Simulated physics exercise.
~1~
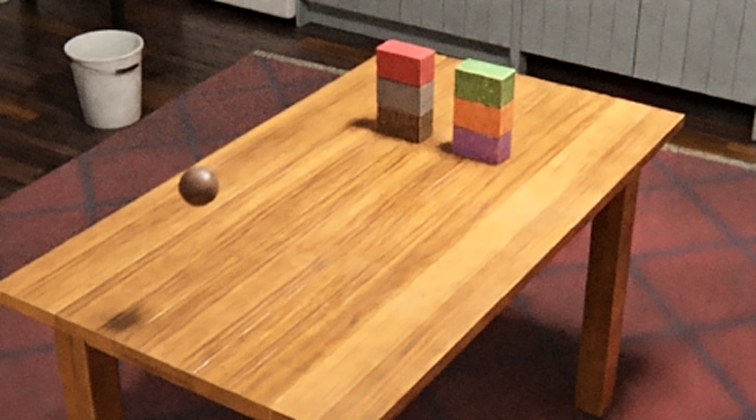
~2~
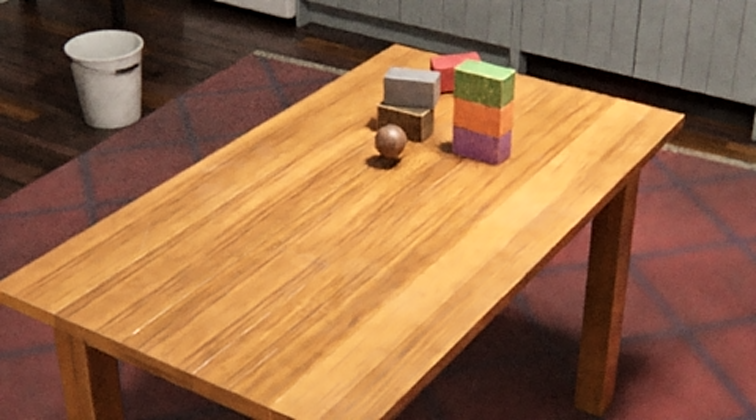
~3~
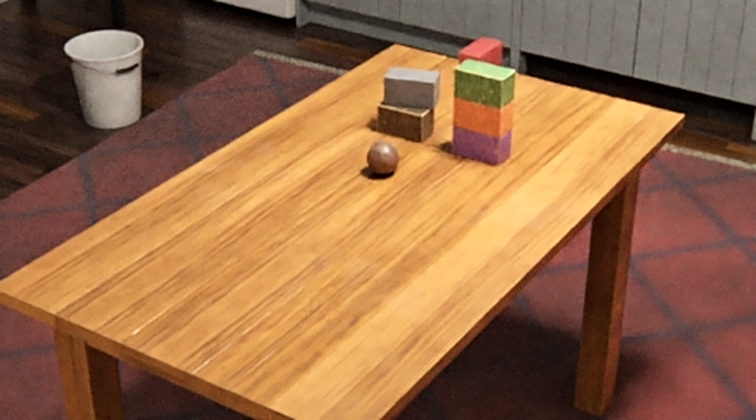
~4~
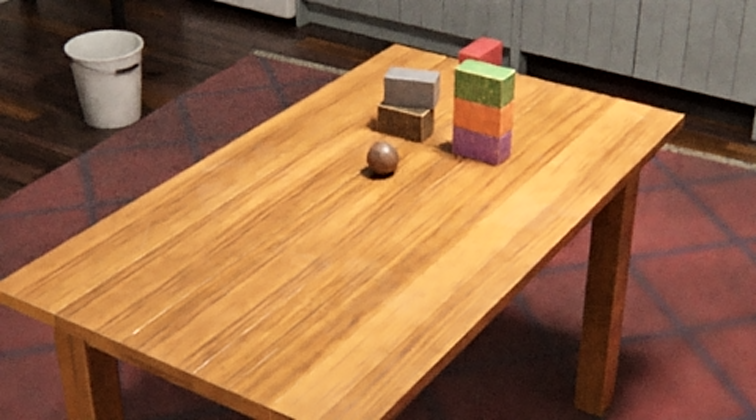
A brown ball flew in over a wooden table at a stack of red, grey and dark brown blocks, knocking the red one off the top. The red block ended up behind the untouched green, orange and purple stack, while the ball settled in front.
